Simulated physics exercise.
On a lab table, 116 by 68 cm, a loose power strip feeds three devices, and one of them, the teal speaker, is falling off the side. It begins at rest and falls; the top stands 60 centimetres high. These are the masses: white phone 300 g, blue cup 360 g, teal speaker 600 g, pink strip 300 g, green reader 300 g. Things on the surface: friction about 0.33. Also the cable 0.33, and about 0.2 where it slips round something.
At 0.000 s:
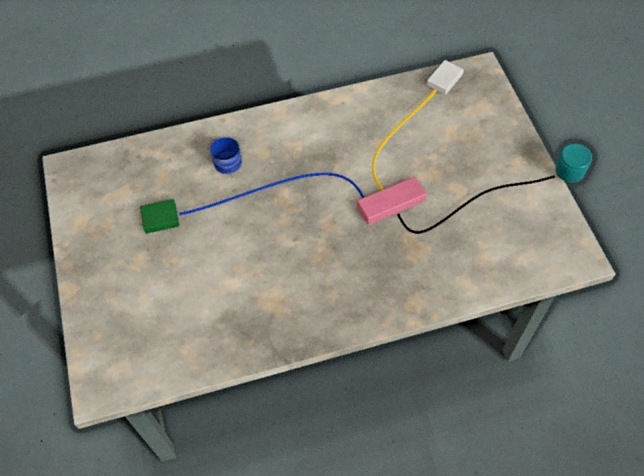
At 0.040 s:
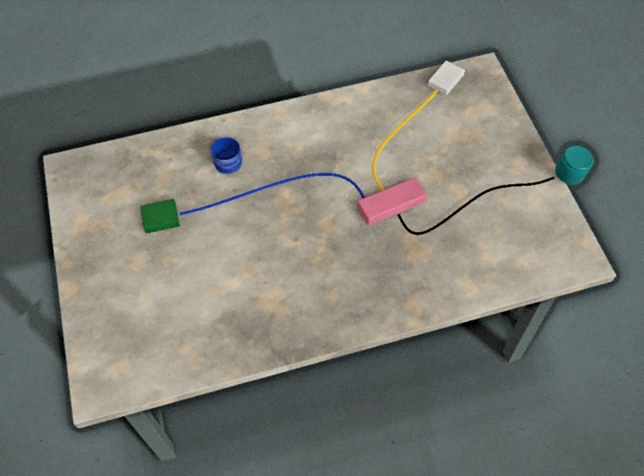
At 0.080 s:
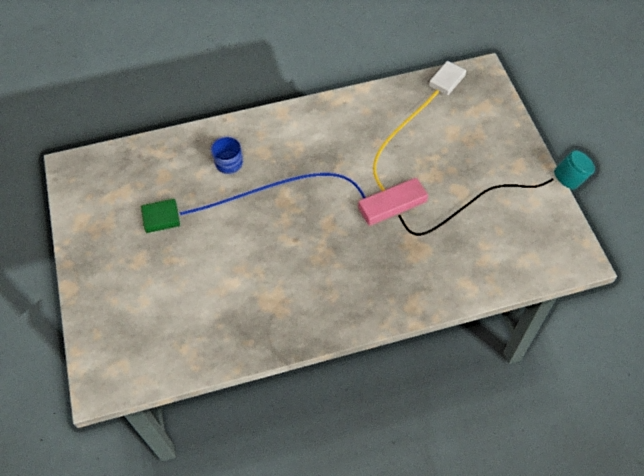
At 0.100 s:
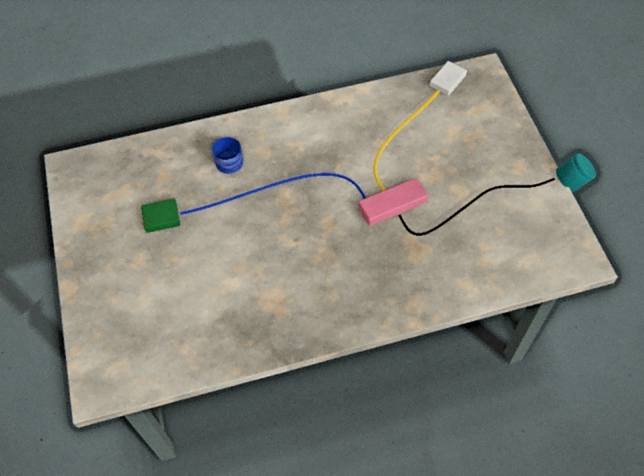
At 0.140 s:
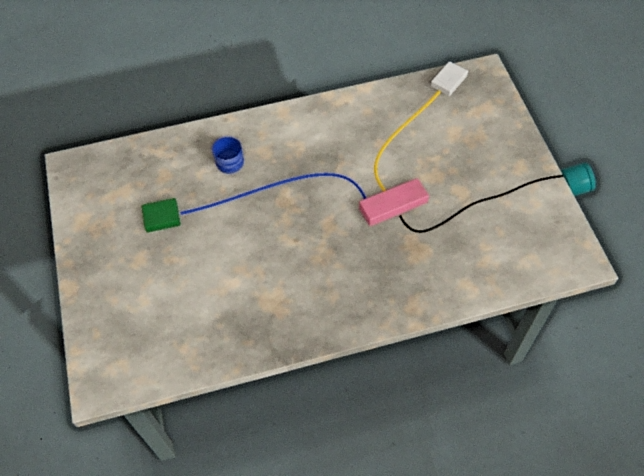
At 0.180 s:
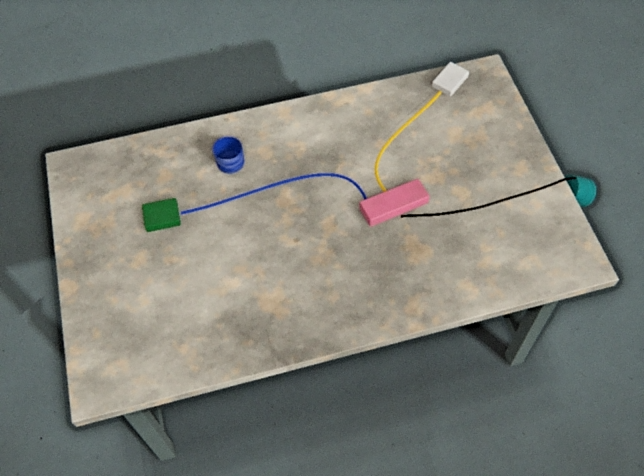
A teal cylindrical object at the table's right edge tilts and slips over the side, drawing its curved black cable nearly straight from the pink strip, while the white device, green box and blue cup stay nearly still.
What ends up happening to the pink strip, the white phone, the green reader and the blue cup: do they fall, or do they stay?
In the end: Pink strip - takes a fall; white phone - takes a fall; green reader - takes a fall; blue cup - stays put.
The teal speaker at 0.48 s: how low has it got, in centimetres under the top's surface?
30 cm or so.
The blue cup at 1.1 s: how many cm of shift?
Around 0 cm.
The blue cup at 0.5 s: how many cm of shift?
Roughly 0 cm.
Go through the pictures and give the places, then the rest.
In the first frame, pink strip (392, 197); white phone (446, 75); green reader (159, 213); blue cup (225, 149); black cable runs through (441, 222) (467, 203) (495, 188) (535, 181).
In the second frame, teal speaker (578, 157); black cable runs through (467, 204) (535, 184).
In the third frame, teal speaker (574, 170); black cable runs through (467, 205) (535, 187).
In the fourth frame, teal speaker (576, 173); black cable runs through (468, 205) (536, 185).
In the fifth frame, teal speaker (577, 180); black cable runs through (473, 204) (542, 179).
In the sixth frame, pink strip (395, 199); white phone (451, 76); green reader (160, 212); blue cup (227, 148); black cable runs through (458, 212) (492, 204) (524, 194) (561, 181).
After 0.5 s, the strip's end of the black cable at (491, 174); pink strip 22 cm off its start, green reader 20 cm off its start, teal speaker over the edge.
After 0.8 s, the strip has left the top; green reader 48 cm off its start, pink strip over the edge, teal speaker over the edge.
After 1.1 s, the strip has left the top; green reader 67 cm off its start at (456, 182), pink strip over the edge, white phone 7 cm off its start at (479, 85).
After 1.4 s, the strip has left the top; green reader 82 cm off its start, pink strip over the edge, white phone over the edge.
After 2.6 s, the strip has left the top; green reader over the edge, pink strip over the edge, white phone over the edge, blue cup 0 cm off its start at (227, 148).
